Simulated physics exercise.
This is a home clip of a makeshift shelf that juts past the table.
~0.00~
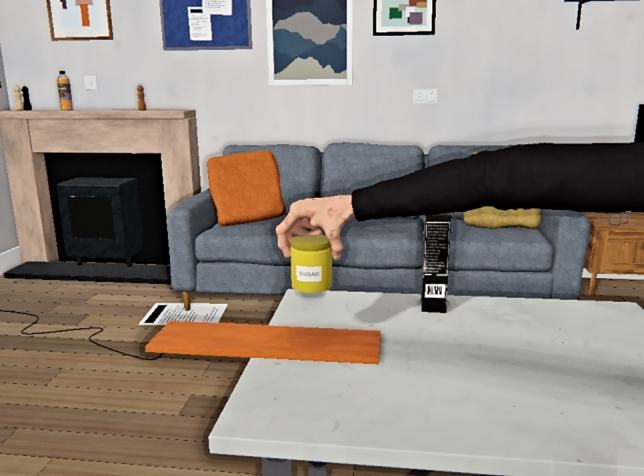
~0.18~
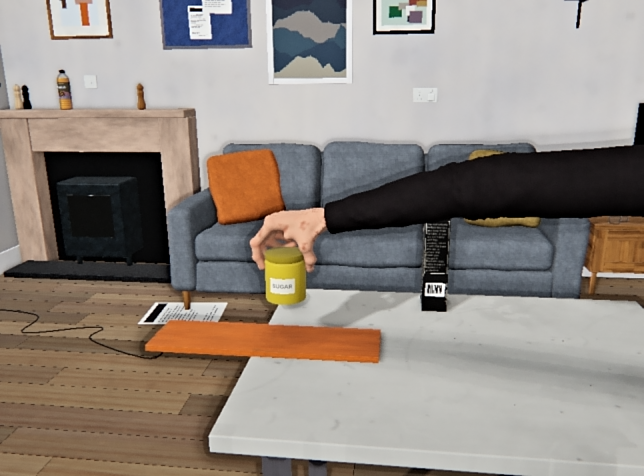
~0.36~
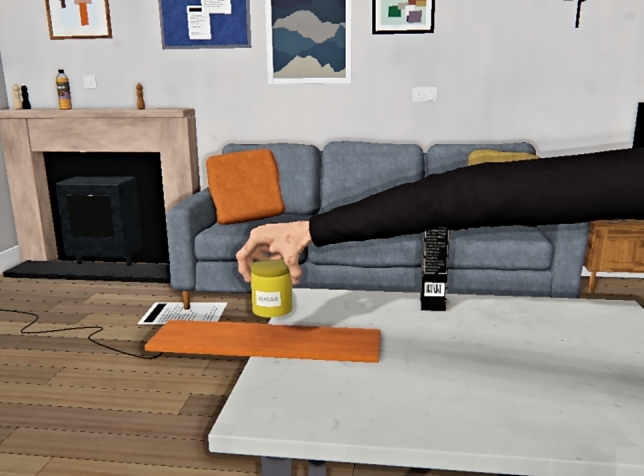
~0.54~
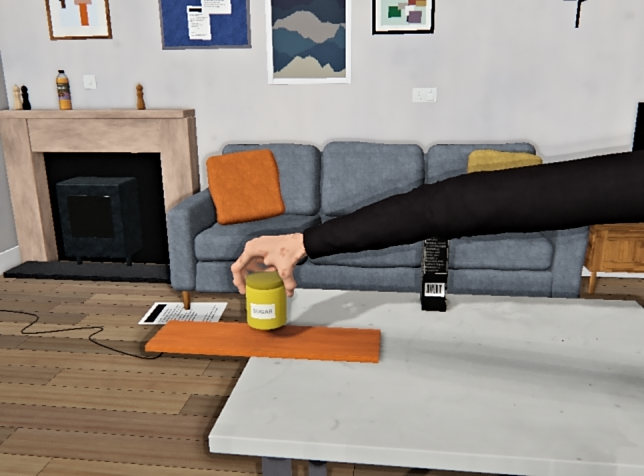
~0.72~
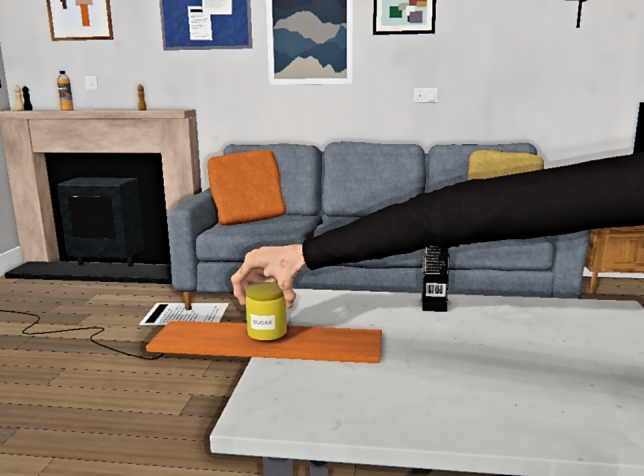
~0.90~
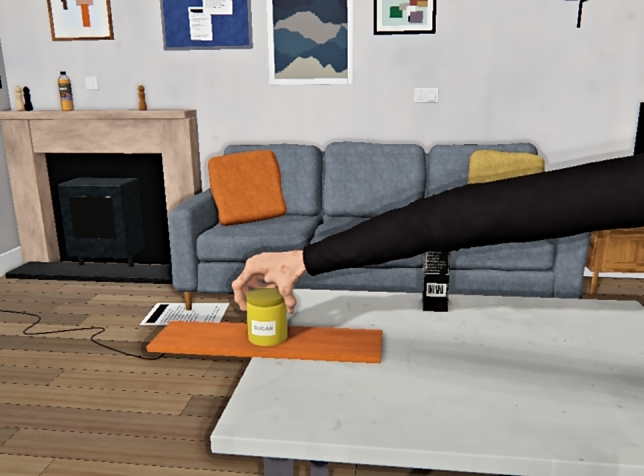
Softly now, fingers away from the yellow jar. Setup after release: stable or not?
Stable.
Around 1.40 s, nothing moves.
Around 2.00 s, yellow jar resting near (267, 316).
Finally (3.5 s), all 3 still in place. Final places as the last picture's camera would see them, yellow jar near (267, 316). The plank keeps its balance.
